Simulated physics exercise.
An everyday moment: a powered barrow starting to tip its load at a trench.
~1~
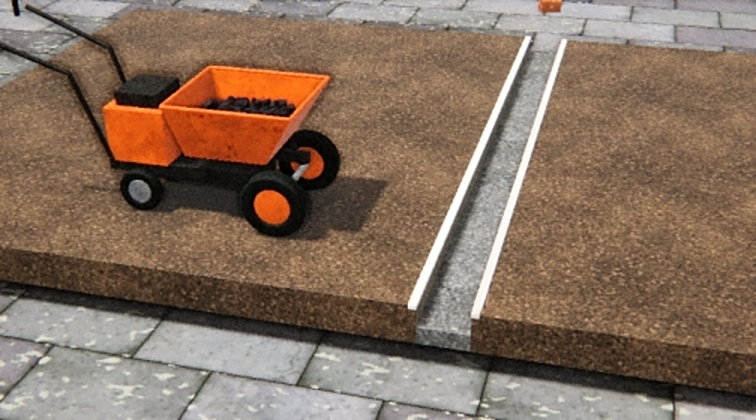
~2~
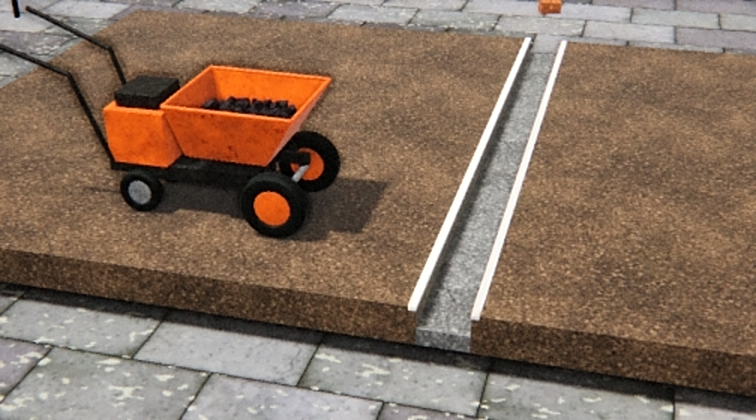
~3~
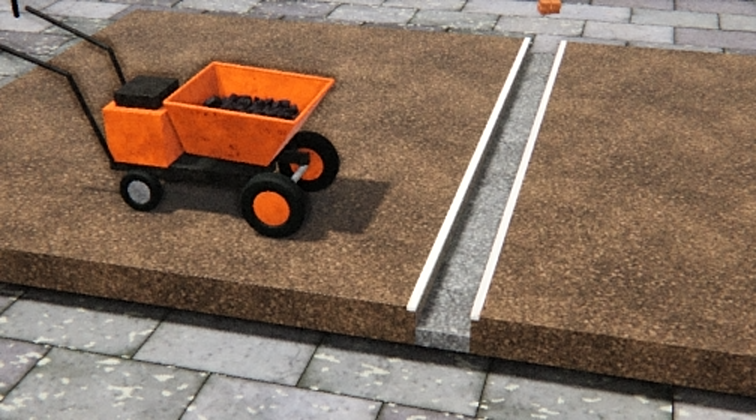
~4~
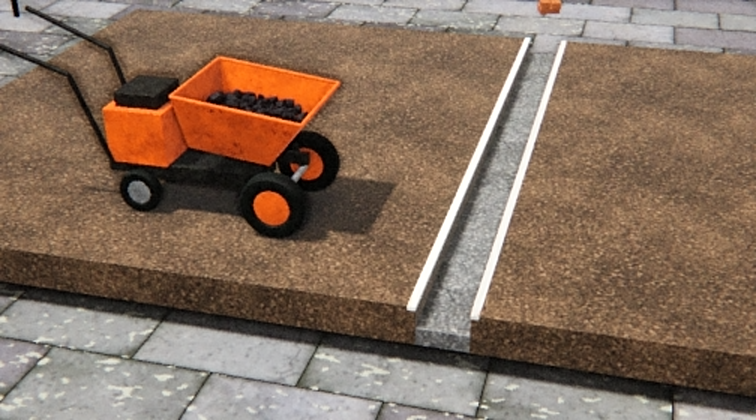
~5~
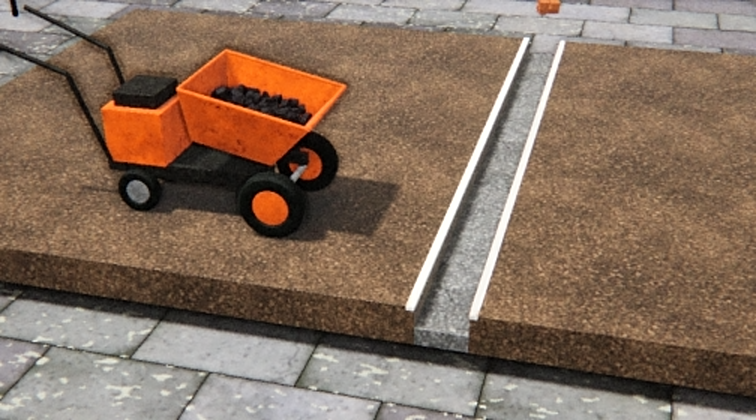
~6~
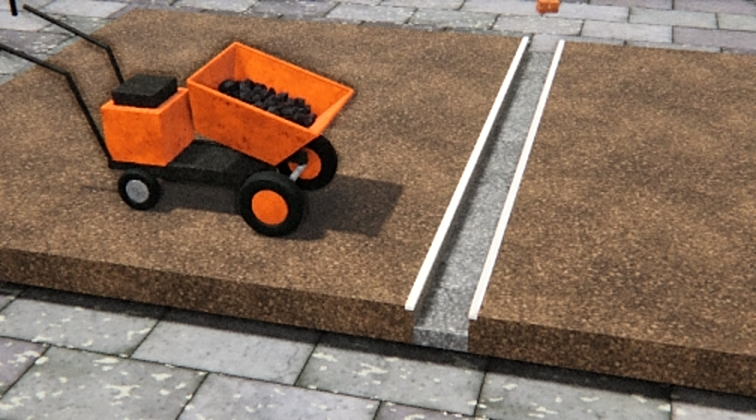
The footage shows an orange powered barrow holding dark lumps on a brown surface, left of a narrow trench with white edges. Its skip starts level, then gradually tilts forward to the right while the wheels stay in place.
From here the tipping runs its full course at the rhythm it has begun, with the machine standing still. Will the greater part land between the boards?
The trench ends with only the smaller part of it.
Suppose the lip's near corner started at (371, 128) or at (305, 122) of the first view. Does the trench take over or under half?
First above a half, then less than half.
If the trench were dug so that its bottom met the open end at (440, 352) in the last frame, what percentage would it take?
Roughly 20 in a hundred.
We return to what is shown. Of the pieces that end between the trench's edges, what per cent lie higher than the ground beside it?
About 0 per cent.
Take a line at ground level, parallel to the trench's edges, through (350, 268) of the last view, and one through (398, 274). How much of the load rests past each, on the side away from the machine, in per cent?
About 80 and 40 per cent.
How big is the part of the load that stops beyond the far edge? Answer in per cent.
Close to 0 per cent.
Soon, skip tipped steeply; all in the skip.
A while on, skip tipped right over; most in the skip; a small part short of the trench; a stray few in or heaped over the trench; a stray few falling.
Towards the end, skip tipped right over; about a quarter in the skip; about two thirds short of the trench; a small part in or heaped over the trench.
Finally, skip tipped right over; about a quarter in the skip; about two thirds short of the trench; about a quarter in or heaped over the trench; none beyond it.
